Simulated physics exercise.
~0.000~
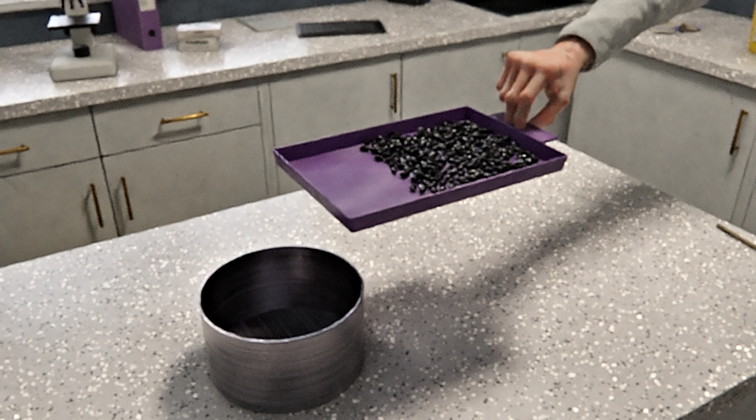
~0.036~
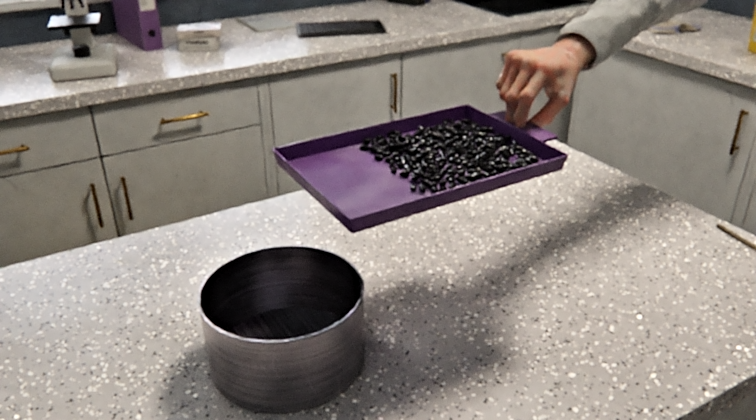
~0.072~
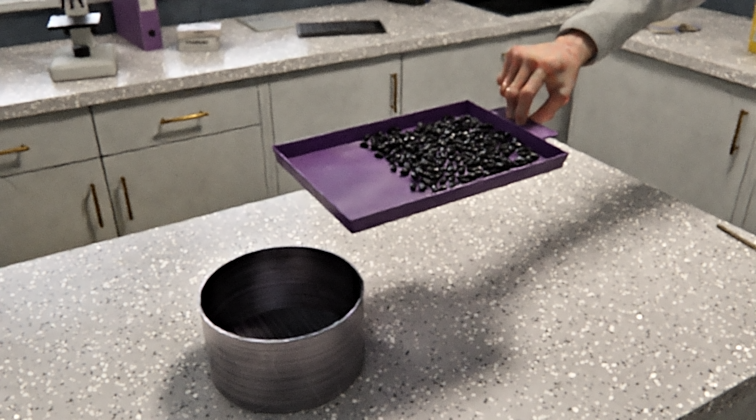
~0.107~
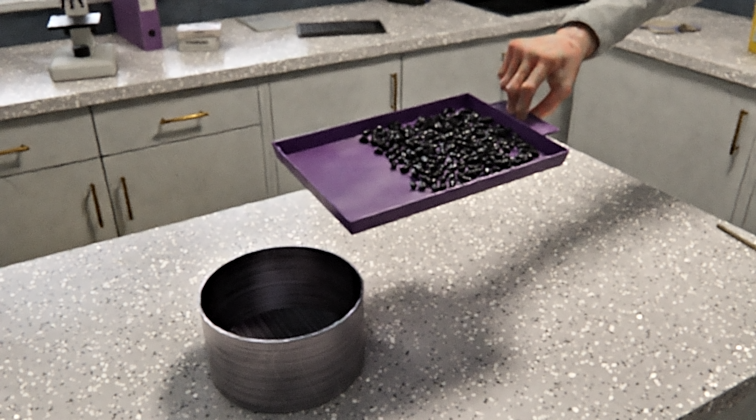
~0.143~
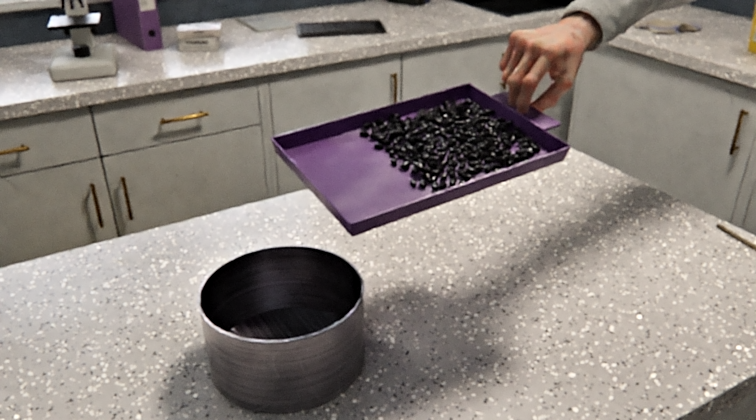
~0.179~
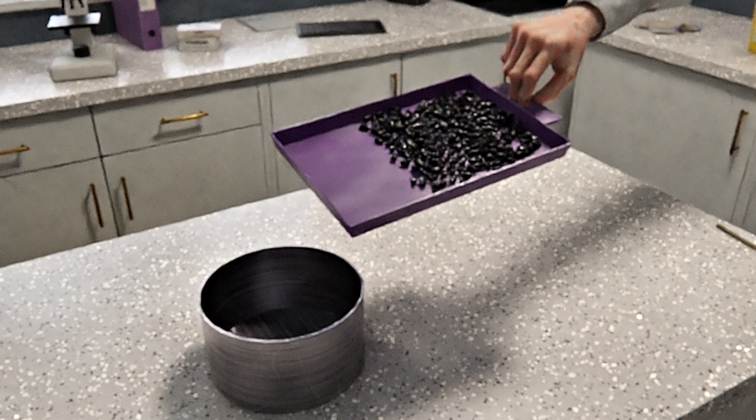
A hand holds a purple tray of shiny black beans level above a speckled countertop, with an open metal pot below and to the left. The tray then tilts slightly, its left front corner dipping a little as the hand shifts on the handle, while the beans stay heaped toward the right.
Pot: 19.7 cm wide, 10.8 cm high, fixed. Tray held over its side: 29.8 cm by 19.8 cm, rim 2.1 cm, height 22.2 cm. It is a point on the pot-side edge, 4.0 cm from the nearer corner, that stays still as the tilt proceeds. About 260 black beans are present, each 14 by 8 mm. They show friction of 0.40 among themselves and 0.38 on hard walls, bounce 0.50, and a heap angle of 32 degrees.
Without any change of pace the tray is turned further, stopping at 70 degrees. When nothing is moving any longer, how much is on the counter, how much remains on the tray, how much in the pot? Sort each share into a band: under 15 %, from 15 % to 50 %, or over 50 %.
Counter: Over 50 %; tray: From 15 % to 50 %; pot: Under 15 %.
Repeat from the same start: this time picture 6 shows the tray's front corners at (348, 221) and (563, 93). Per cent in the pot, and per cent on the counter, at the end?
Pot 35; counter 45.
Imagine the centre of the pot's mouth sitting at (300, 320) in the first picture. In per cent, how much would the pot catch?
Roughly 45 per cent.
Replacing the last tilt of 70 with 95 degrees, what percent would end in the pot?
0 percent.
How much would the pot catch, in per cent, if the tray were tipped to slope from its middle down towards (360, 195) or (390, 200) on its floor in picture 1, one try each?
I'd put it at roughly 40 per cent for the first tilt and roughly 15 per cent for the second.
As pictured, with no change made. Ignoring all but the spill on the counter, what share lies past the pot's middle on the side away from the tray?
Roughly 40 per cent.
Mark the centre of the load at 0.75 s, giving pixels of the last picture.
Approx. (437, 172).
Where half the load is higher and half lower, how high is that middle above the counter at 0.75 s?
Roughly 26 centimetres, more or less.
Then, at 0.52 s, tilt 39 degrees; the tray holds 100 %, the pot 0 %.
After 0.75 s, tilt 59 degrees; the tray holds 95 %, the pot 0 %.
After 1.09 s, tilt 70 degrees; the tray holds 45 %, the pot 0 %.
In the end, at 2.8 s, counter 75 %, tray 25 %, pot 0 %.
